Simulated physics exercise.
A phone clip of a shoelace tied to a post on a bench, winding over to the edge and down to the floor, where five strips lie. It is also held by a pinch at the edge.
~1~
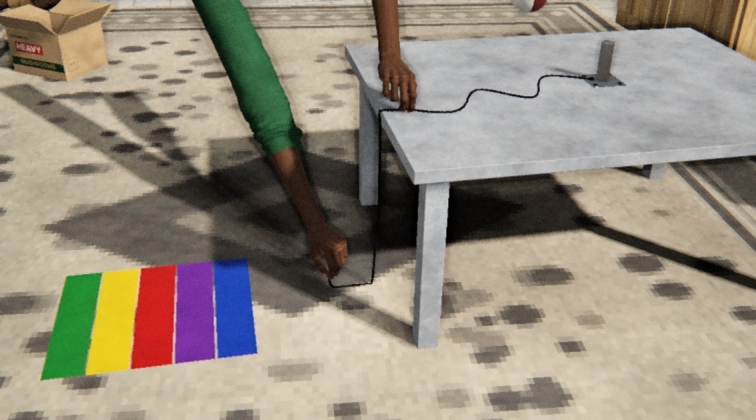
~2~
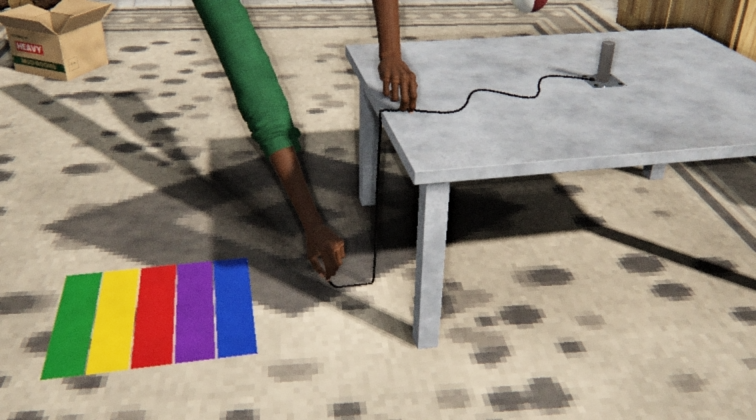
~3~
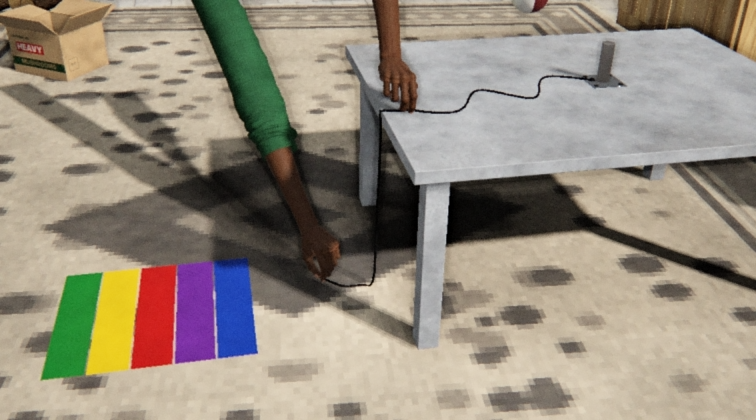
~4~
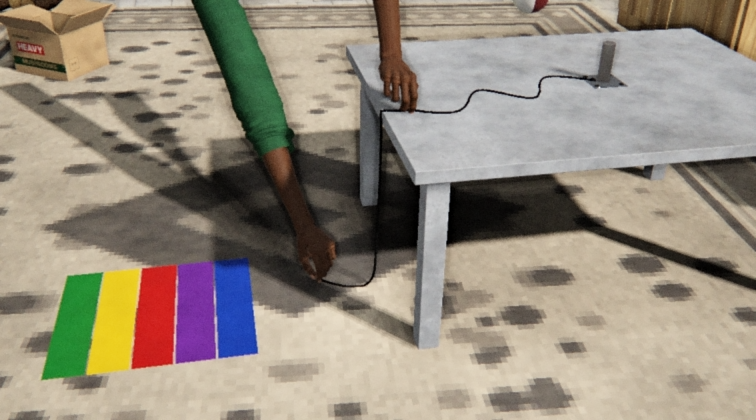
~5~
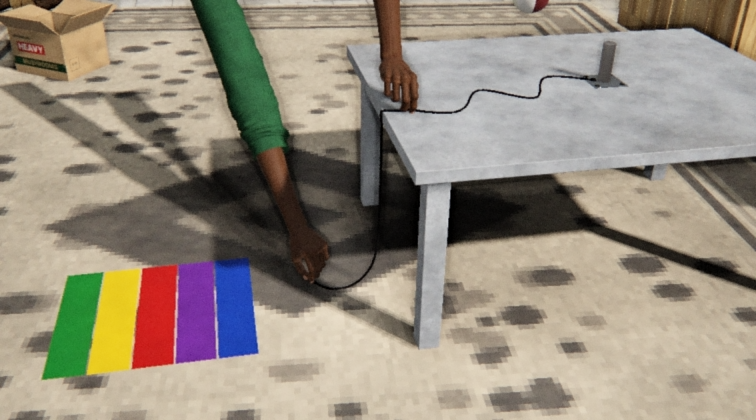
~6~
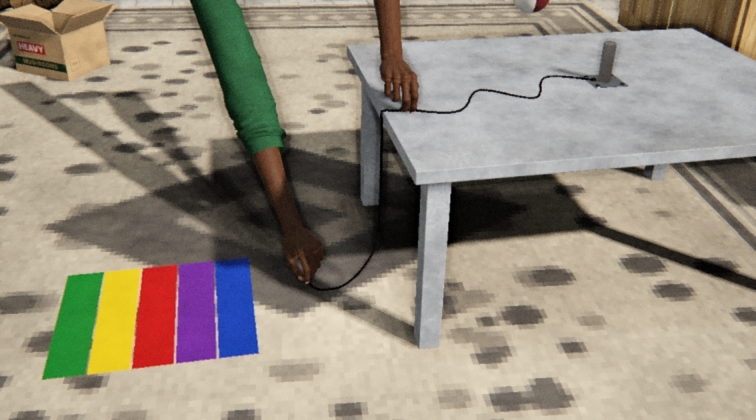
At first, one hand pinches a dark cord at the table's edge while another holds its lower end near the floor, right of five coloured strips. The lower hand then draws the end slightly left toward the blue strip, and the hanging cord's lower bend becomes rounder while the upper hand stays still.
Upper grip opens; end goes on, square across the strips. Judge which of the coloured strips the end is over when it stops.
It is over the yellow strip.
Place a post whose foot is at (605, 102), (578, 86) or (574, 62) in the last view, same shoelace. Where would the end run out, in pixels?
You'd get roughly (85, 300), (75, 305) and (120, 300), one for each try.
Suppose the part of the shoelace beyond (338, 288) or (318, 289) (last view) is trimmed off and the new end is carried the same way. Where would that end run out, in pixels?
In order, roughly (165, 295) and (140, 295).
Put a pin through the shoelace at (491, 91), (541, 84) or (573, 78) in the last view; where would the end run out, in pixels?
Going through the tries, I'd expect close to (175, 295), (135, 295) and lastly (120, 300).
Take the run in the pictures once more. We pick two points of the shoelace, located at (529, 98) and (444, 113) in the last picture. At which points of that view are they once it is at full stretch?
At (489, 94), then (368, 118).
A little later, end near (194, 290); over purple.
Next, end near (144, 296); over red.
When it is tight, end near (114, 299); over yellow. It gets as far as the yellow strip.
